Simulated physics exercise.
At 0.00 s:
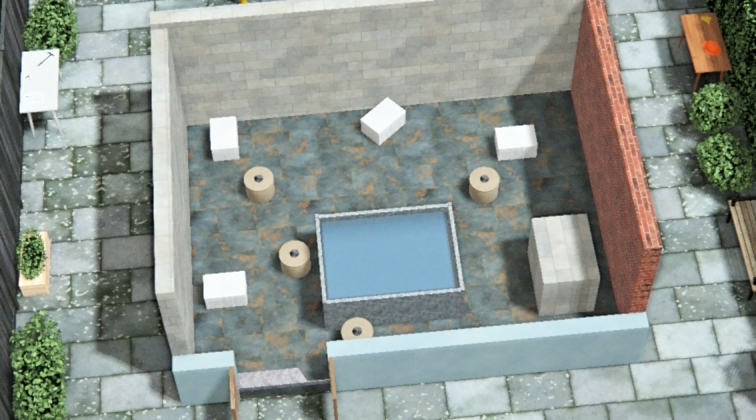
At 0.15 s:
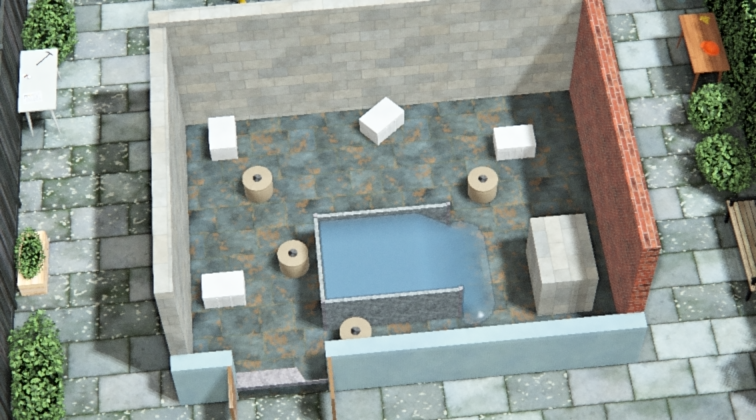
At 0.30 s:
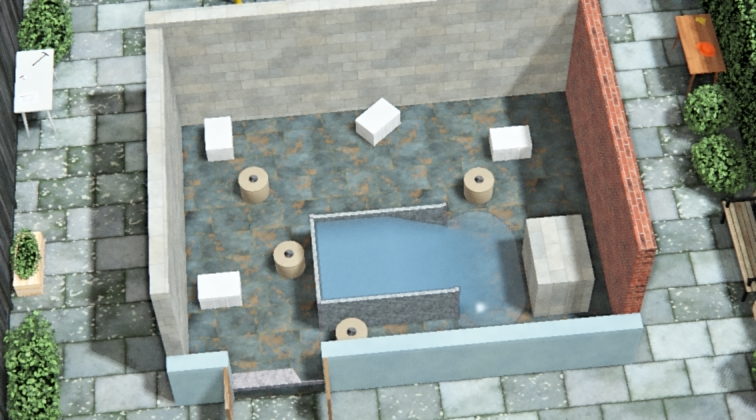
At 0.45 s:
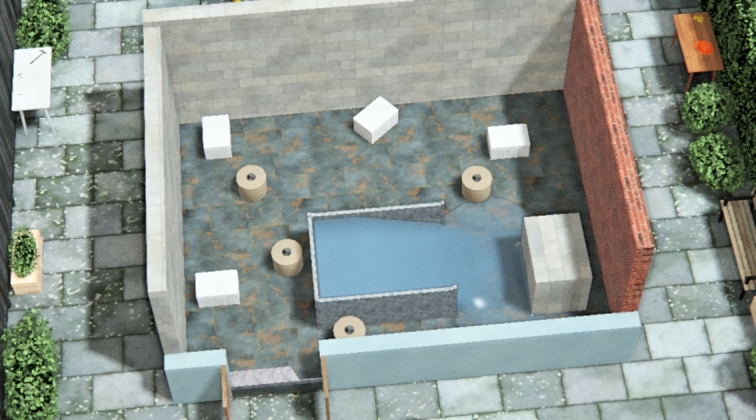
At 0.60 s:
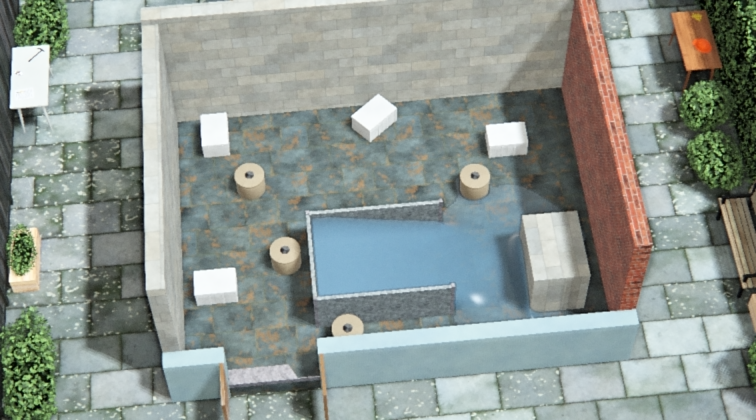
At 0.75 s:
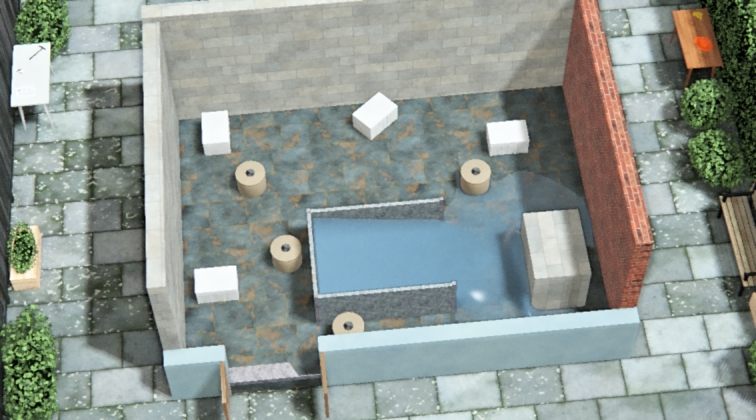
Water pouring from the open right side of a raised stone tank, spreading across a walled courtyard floor around a pale block.
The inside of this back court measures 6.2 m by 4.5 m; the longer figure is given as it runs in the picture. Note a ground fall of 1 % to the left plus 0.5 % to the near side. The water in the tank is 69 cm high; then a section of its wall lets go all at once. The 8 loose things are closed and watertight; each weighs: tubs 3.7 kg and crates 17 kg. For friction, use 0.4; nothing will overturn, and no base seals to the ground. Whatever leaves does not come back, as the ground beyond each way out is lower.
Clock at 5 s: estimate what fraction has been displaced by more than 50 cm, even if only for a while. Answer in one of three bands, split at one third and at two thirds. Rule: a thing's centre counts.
One to two thirds.
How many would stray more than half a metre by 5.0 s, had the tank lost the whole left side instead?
Then it comes to 6.
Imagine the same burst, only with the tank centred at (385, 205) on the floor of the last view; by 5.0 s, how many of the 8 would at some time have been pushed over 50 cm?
6.
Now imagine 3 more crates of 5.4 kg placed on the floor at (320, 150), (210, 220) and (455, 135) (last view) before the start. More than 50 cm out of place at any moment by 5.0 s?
Going through them, I'd say exceeds it, falls short and finally exceeds it.
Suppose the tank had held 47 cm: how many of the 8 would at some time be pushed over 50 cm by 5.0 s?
4.
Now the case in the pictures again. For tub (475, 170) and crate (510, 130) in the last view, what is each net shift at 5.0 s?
Respectively, 150 centimetres and 350 centimetres.
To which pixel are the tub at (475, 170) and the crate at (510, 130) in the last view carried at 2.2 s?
They end up about (467, 143) and (496, 104) in the last view.
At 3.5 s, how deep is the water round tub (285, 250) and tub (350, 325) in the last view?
Roughly 0 and 8 cm.
After 1.1 s 0 of 8 are over 50 cm from their spots; 0 afloat.
After 2.2 s 2 of 8 are over 50 cm from their spots; 0 afloat.
After 3.5 s 3 of 8 are over 50 cm from their spots; 1 afloat.
After 5.0 s 4 of 8 are over 50 cm from their spots, and 4 have been at some point; 1 afloat.
